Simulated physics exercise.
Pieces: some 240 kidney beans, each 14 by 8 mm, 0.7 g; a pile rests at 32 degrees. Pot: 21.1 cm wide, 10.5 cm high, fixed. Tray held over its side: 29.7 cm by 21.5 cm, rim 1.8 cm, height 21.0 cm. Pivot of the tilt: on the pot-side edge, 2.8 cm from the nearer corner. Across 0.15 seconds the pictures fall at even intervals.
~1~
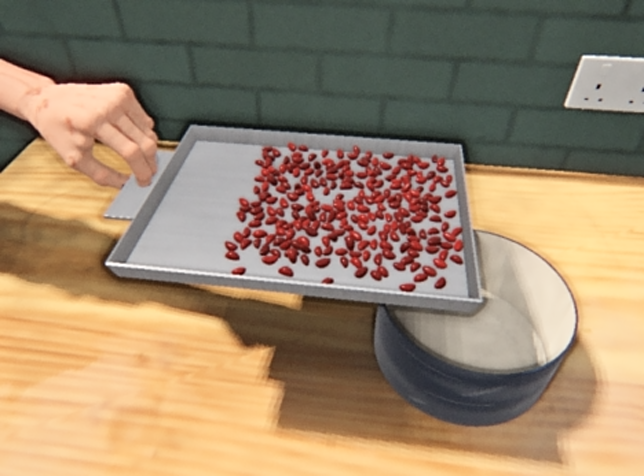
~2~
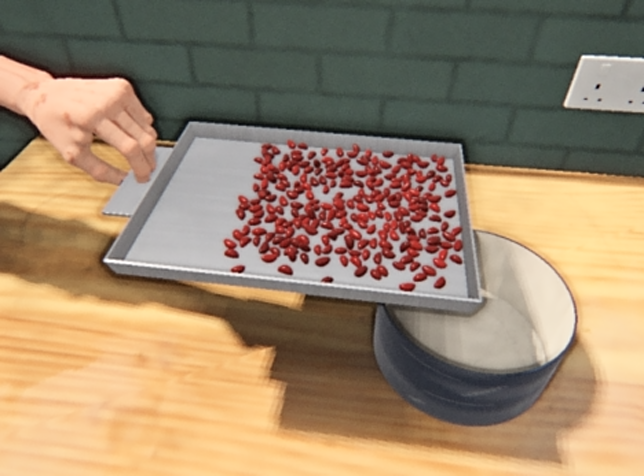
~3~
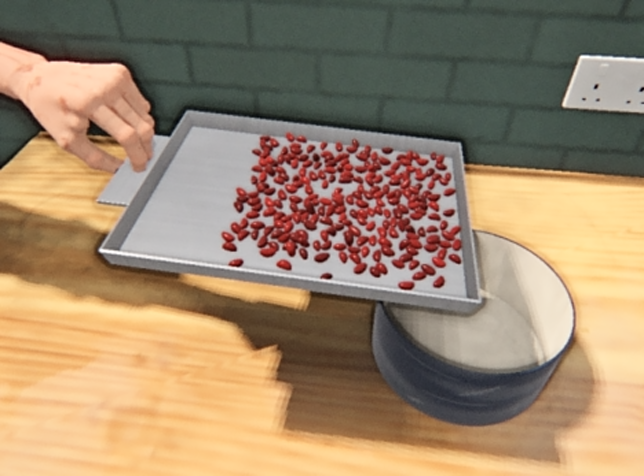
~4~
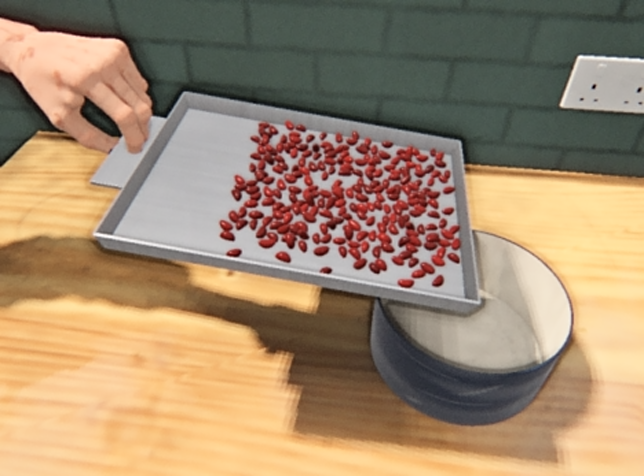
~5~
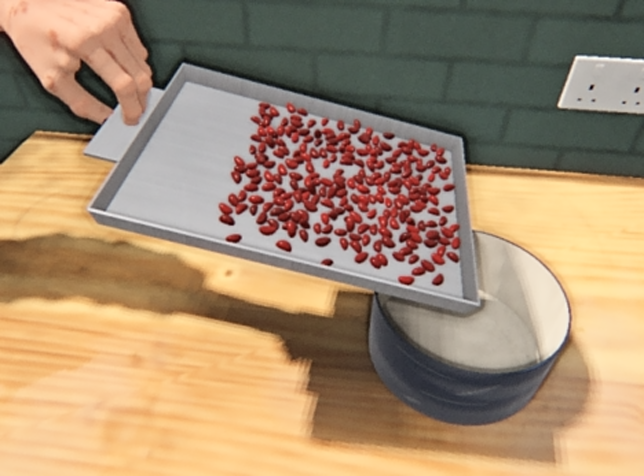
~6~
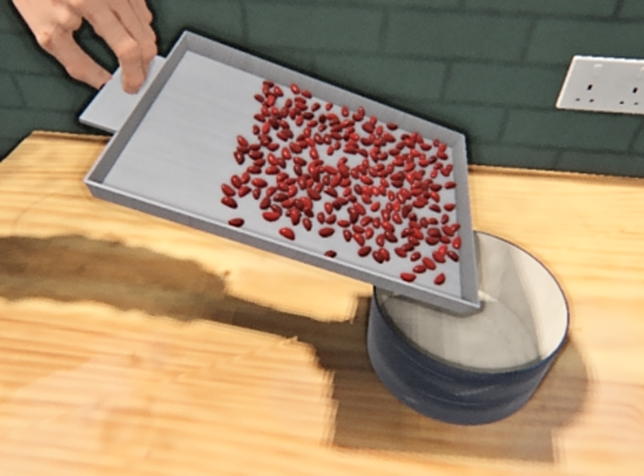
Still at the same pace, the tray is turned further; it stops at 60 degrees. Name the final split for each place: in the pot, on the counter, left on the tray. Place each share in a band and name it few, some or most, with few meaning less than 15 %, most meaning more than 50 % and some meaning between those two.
In the end: Pot some, counter some, tray some.
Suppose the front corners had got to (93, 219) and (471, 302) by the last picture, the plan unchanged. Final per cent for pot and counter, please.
Per cent by place - pot 5, counter 60.
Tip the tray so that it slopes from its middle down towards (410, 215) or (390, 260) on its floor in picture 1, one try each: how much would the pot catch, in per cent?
The share comes to roughly 45 in a hundred, then roughly 10 in a hundred.
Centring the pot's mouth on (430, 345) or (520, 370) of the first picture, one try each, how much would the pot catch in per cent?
Estimates: 30 % and 60 %, in that order.
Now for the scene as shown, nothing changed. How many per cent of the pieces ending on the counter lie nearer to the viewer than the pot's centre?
About 90 per cent.
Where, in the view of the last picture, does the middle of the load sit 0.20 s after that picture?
The middle of the load should be near (436, 159) then.
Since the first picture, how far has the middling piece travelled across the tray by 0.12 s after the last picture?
It has moved some 1 cm from its start.
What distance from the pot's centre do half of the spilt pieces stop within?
24 cm.
Then, 0.12 s after the last picture, tilt 43 degrees; the tray holds 100 %, the pot 0 %.
Then, 0.20 s after the last picture, tilt 57 degrees; the tray holds 100 %, the pot 0 %.
Then, 0.41 s after the last picture, tilt 60 degrees; the tray holds 60 %, the pot 0 %.
In the end, pot 35 %, counter 30 %, tray 35 %.
